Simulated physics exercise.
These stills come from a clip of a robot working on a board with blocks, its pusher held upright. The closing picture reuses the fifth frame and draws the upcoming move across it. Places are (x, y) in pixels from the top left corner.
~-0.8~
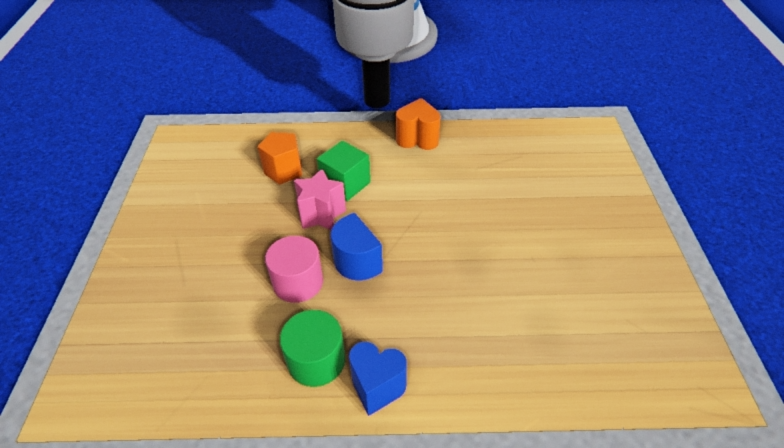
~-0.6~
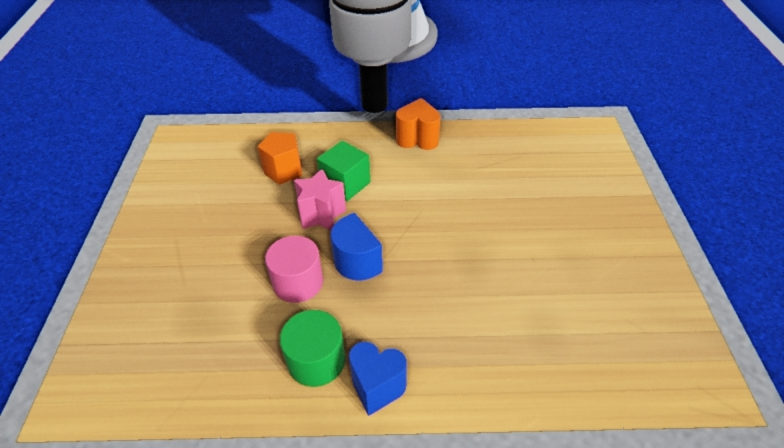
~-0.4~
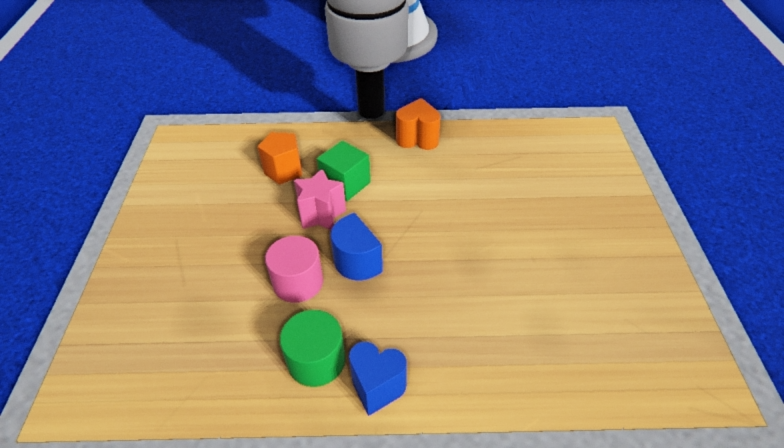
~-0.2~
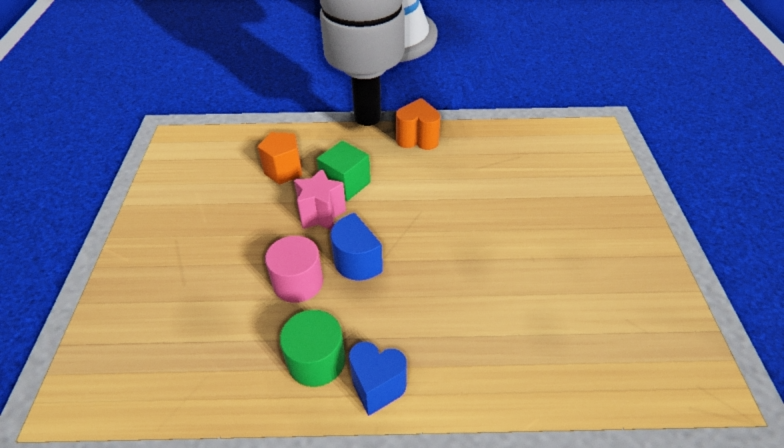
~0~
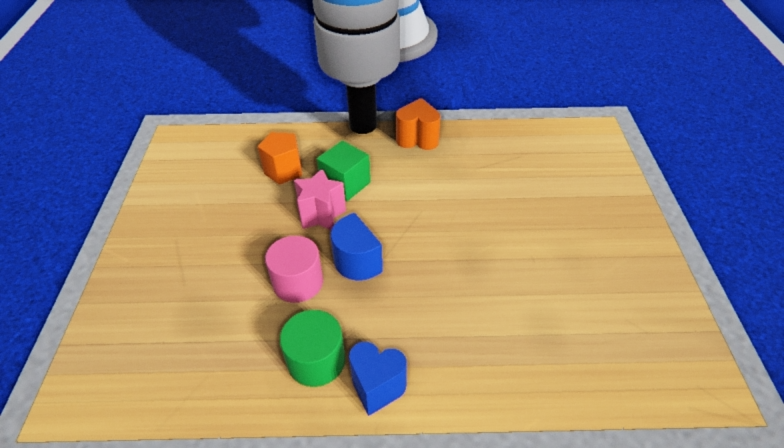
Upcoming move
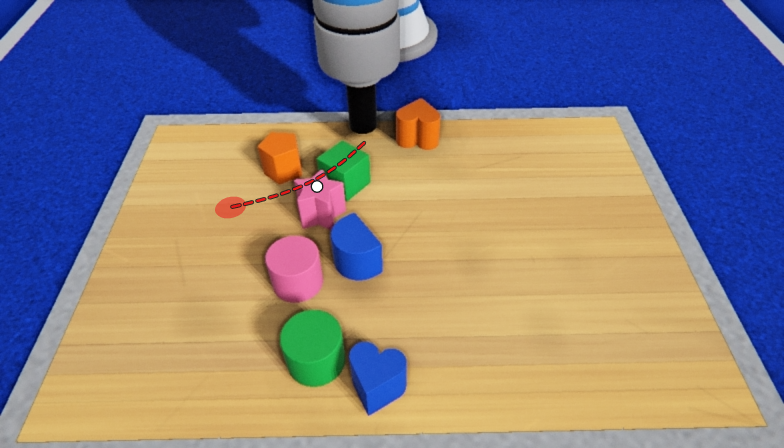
In the video, a robot arm with a black tip moves slightly down and to the left at the far edge of a wooden board, while the orange, green, pink and blue blocks on it stay still.
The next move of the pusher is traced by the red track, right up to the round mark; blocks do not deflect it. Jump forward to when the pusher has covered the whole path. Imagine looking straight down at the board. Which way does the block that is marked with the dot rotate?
That block twists clockwise.
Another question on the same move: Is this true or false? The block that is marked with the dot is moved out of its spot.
Verdict: True.
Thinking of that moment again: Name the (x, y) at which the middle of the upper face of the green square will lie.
By then it is at (331, 171).
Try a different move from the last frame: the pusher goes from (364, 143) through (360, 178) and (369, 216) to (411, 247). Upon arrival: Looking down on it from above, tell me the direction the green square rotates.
From the top, the block rotates clockwise.
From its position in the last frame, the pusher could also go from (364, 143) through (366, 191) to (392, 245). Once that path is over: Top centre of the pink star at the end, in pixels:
Answer: (300, 202).
Path on the board, from (364, 143) by way of (331, 170) and (286, 192) to (231, 207); the dot is on the pink star.
What follows on the original path. One third of the way, pusher (329, 153); pink star (315, 196); green square (338, 167), turned 30° anticlockwise.
Two thirds of the way, pusher (282, 176); orange five-sided block (265, 145), turned 50° clockwise; pink star (315, 204), turned 20° clockwise; green square (331, 171), turned 70° anticlockwise.
At the end, pusher (225, 191); orange five-sided block (263, 146), turned 60° clockwise; pink star (315, 204), turned 20° clockwise; green square (331, 171), turned 70° anticlockwise; orange heart in place.
